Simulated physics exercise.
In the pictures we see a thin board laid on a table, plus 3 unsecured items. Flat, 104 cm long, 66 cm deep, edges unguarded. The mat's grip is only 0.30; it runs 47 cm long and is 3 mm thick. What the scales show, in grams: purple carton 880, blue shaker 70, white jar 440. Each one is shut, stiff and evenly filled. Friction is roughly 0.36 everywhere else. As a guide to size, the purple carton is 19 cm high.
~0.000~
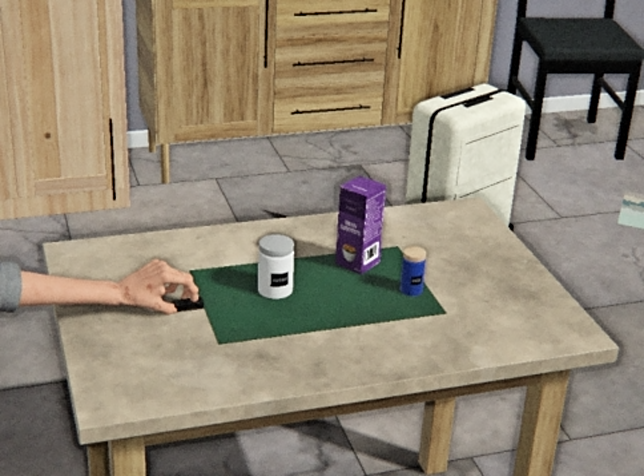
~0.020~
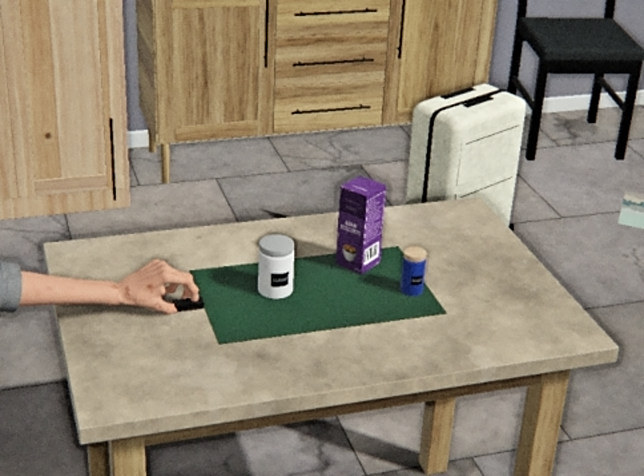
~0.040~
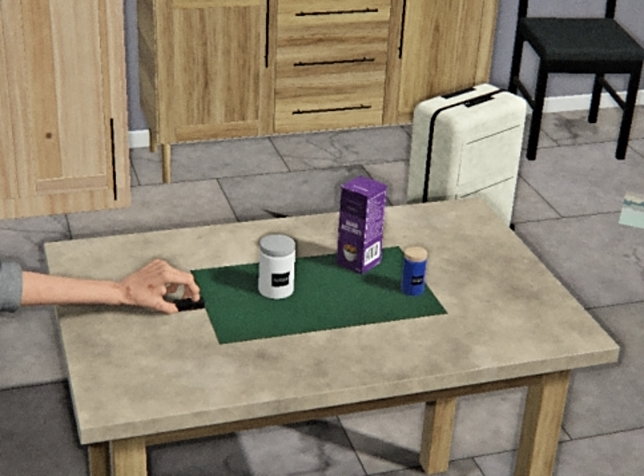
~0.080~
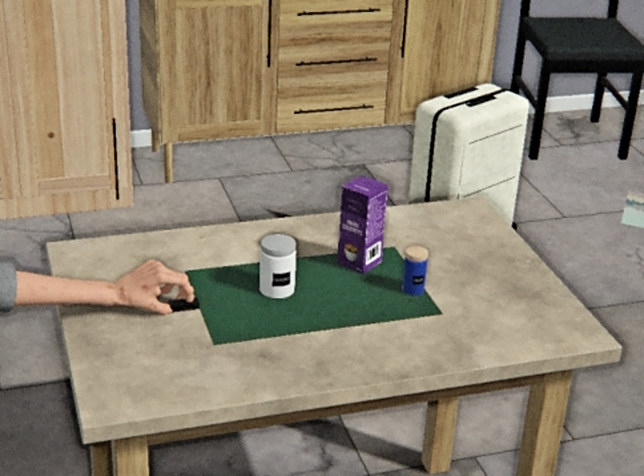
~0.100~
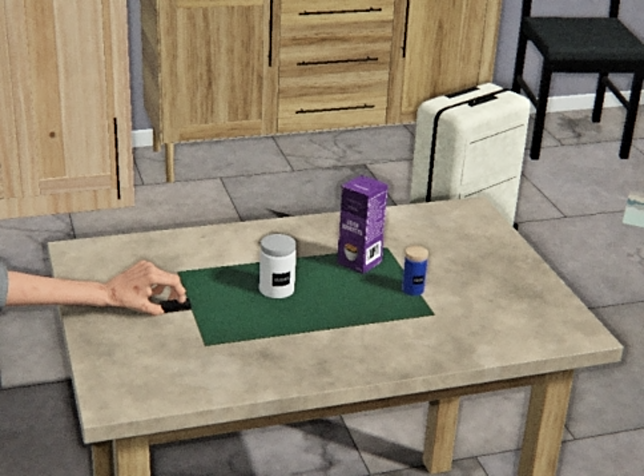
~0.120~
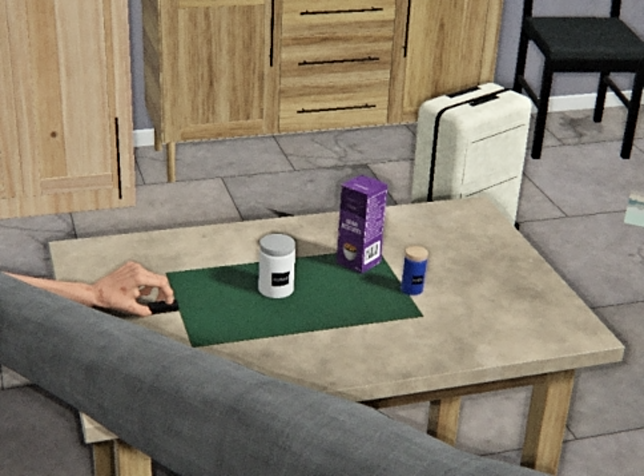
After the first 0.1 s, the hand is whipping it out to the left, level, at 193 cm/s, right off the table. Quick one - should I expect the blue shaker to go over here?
No, it will stay standing.
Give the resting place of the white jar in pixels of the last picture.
You'll see it about at (175, 279) in the last picture.
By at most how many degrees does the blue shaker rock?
About 6°.
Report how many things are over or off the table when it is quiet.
I count 0.
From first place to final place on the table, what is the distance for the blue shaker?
The shift is close to 2 cm.
After 0.22 s, mat pulled 25 cm; blue shaker leaning 6° near (409, 272); white jar slid 5 cm; purple carton slid 4 cm.
After 0.32 s, mat pulled 44 cm; white jar slid 12 cm; purple carton leaning 6°.
After 0.42 s, mat pulled 64 cm; blue shaker slid 2 cm near (411, 272); white jar slid 18 cm; purple carton slid 3 cm.
After 0.52 s, mat pulled 83 cm; blue shaker slid 2 cm near (411, 272); white jar slid 22 cm; purple carton slid 4 cm.
At rest (1.1 s), not toppled but over 6 cm from the start, white jar; the other 2 in place, give or take 6 cm. Seen from the same camera at the end, blue shaker near (411, 272).
